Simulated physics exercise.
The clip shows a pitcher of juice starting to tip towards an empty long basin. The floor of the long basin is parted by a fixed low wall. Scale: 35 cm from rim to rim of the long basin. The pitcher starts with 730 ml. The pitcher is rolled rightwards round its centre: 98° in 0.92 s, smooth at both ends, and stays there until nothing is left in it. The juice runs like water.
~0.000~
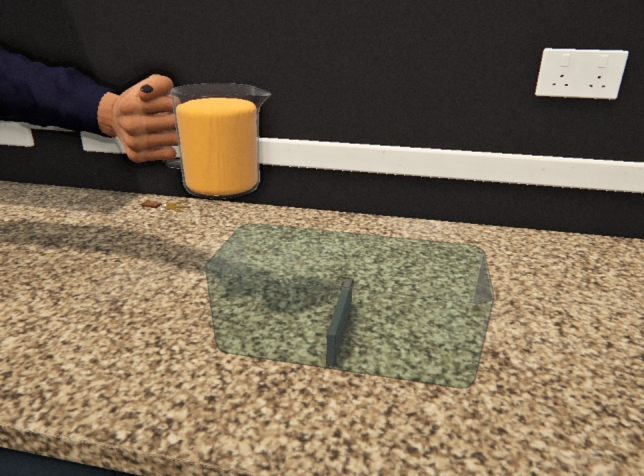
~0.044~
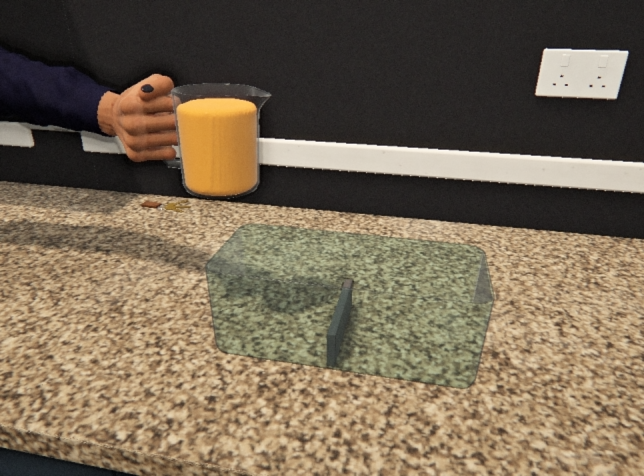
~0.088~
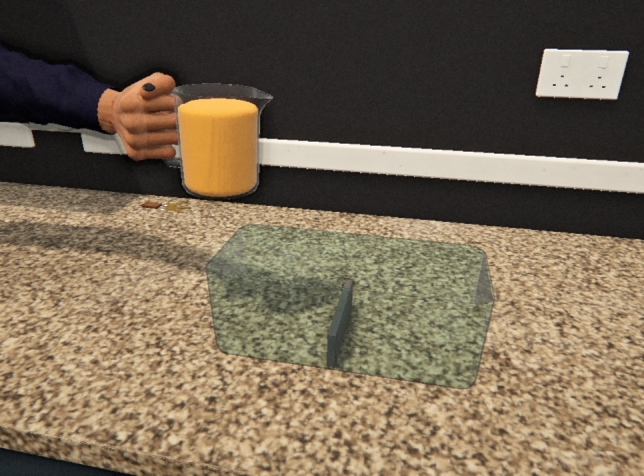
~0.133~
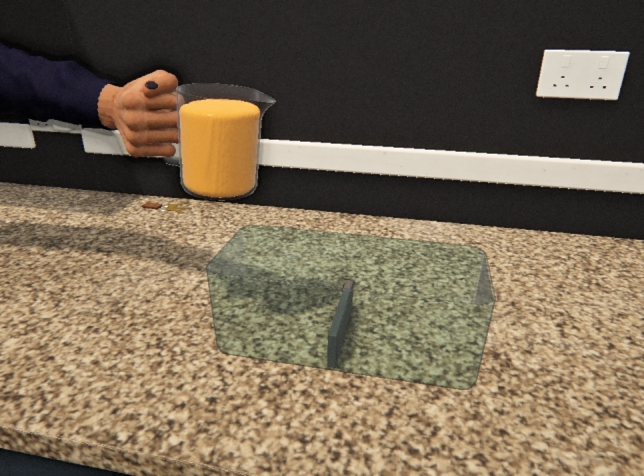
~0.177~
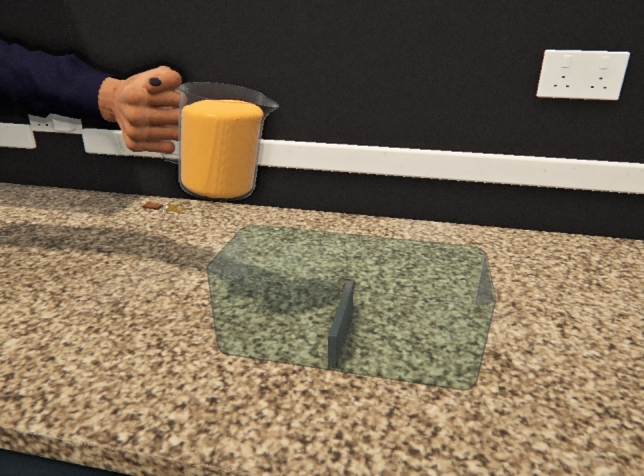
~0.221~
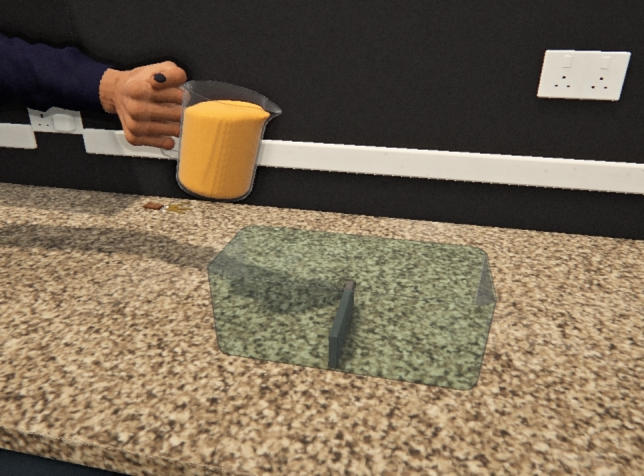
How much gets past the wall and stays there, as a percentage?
The far part has some 20 per cent.
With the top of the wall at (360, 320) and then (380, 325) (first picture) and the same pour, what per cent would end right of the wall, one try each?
In turn about 10 and 15 per cent.
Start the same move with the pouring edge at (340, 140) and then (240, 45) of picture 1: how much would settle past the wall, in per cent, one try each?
In turn about 95 and 5 per cent.
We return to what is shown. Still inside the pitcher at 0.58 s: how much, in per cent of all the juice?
About 80 per cent.
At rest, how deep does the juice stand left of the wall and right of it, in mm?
Some 24 mm on the left and 6 mm on the right.
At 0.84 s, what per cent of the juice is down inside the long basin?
Some 44 per cent.
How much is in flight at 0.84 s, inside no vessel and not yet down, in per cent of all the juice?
About 22 per cent.
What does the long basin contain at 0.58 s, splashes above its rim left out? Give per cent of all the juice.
Some 4 per cent.
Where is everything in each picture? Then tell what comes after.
In the first picture, it leans 0°; its right rim is at (270, 94); the juice meets the walls at (182, 103) and (256, 107); the long basin's rim runs from (224, 245) to (488, 274); the wall's top is at (341, 305).
In the second picture, it leans 1°; its right rim is at (270, 95); the juice meets the walls at (183, 103) and (257, 107).
In the third picture, it leans 2°; its right rim is at (272, 97); the juice meets the walls at (184, 103) and (258, 109).
In the fourth picture, it leans 5°; its right rim is at (275, 101); the juice meets the walls at (186, 103) and (261, 110).
In the fifth picture, it leans 9°; its right rim is at (278, 106); the juice meets the walls at (188, 105) and (264, 111).
In the sixth picture, it leans 13°; its right rim is at (282, 111); the juice meets the walls at (190, 108) and (270, 113).
By 0.58 s the tilt is 69° and 81 per cent is still to pour, 3 is left of the wall and 0 right of it.
By 0.84 s the tilt is 96° and 34 per cent is still to pour, 30 is left of the wall and 15 right of it.
By 1.12 s the tilt is 98° and 8 per cent is still to pour, 68 is left of the wall and 18 right of it.
By 1.42 s the tilt is 98° and 1 per cent is still to pour, 77 is left of the wall and 20 right of it.
At rest 78 per cent lies left of the wall, 20 right of it and 2 outside.
